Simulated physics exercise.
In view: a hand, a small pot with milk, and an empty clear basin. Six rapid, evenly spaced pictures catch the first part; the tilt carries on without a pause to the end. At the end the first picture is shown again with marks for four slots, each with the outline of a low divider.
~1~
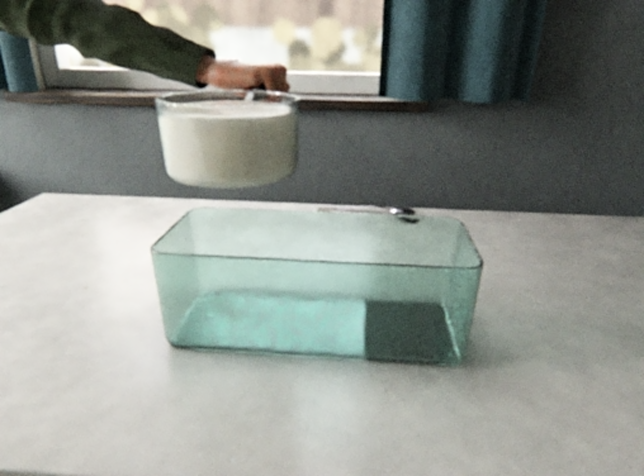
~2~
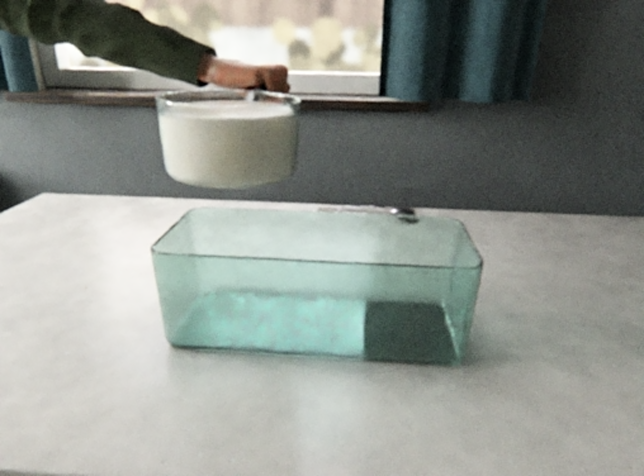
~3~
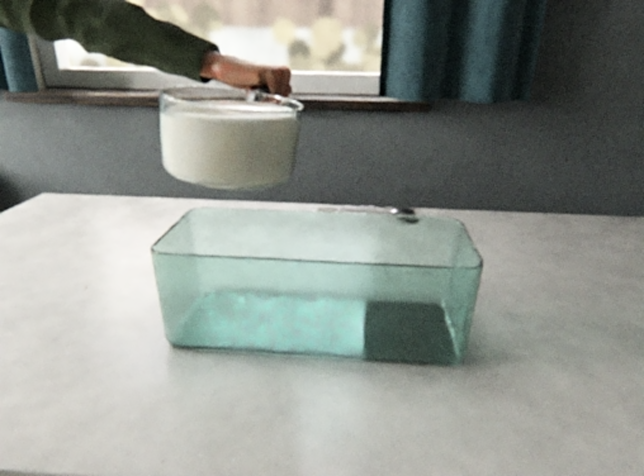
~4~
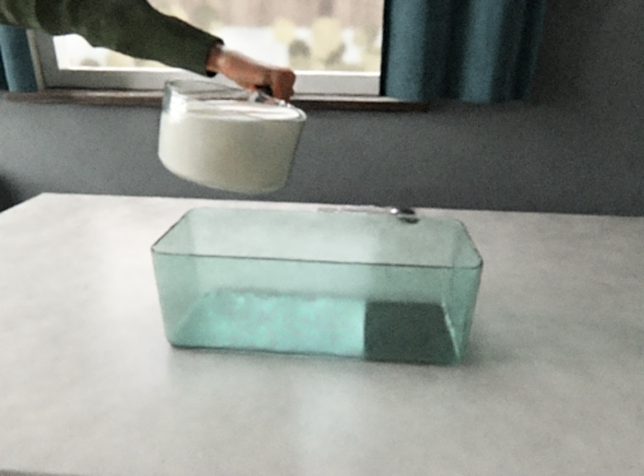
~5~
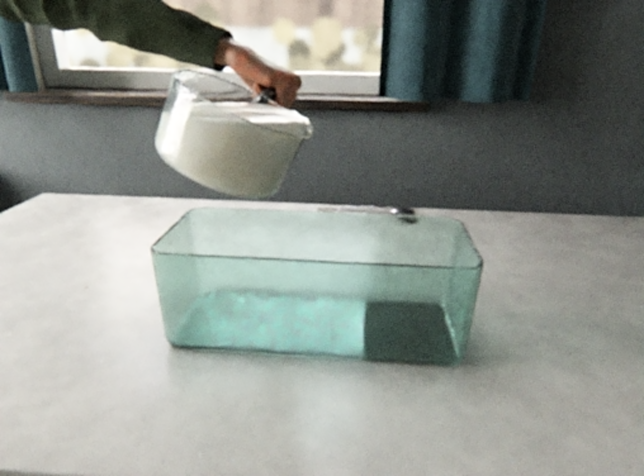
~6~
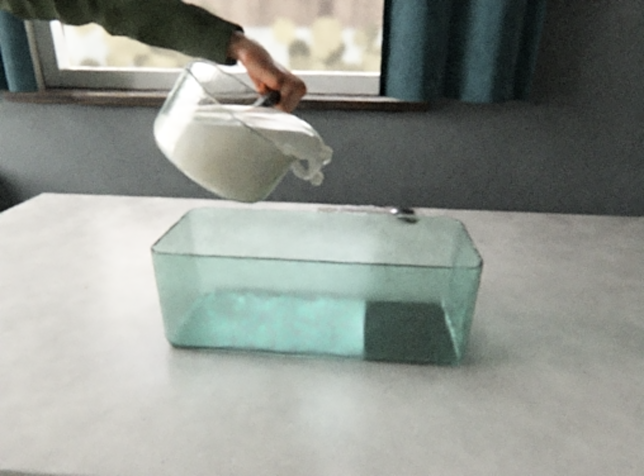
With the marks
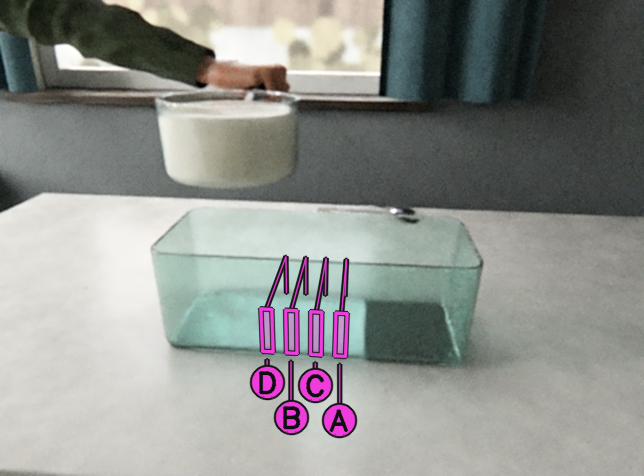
A hand held a clear pot of milk above an empty, greenish clear basin on a table, then gradually tilted it to the right until milk came over the lip.
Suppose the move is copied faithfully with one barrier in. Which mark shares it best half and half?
A beats the others.
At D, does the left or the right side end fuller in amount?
The right one.
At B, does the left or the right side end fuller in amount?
More ends on the right.
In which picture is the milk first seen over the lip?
In picture 5.
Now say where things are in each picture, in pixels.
Upright, lip at (295, 99); basin from (168, 342) to (464, 360); nothing has left yet, in the first frame.
Upright, lip at (297, 101); nothing has left yet, in the second frame.
Tipped about 7°, lip at (299, 107); nothing has left yet, in the third frame.
Tipped about 15°, lip at (303, 117); nothing has left yet, in the fourth frame.
Tipped about 25°, lip at (305, 131); milk is over the lip, down to (305, 131), in the fifth frame.
Tipped about 37°, lip at (304, 147); milk is over the lip, down to (319, 180), in the sixth frame.
On the marked copy, A at (339, 364); B at (291, 361); C at (315, 363); D at (267, 360).
Choosing A, about 50 % ends left of the wall and 48 % right of it.
Choosing B, about 17 % ends left of the wall and 83 % right of it.
Choosing C, about 29 % ends left of the wall and 70 % right of it.
Choosing D, about 7 % ends left of the wall and 93 % right of it.
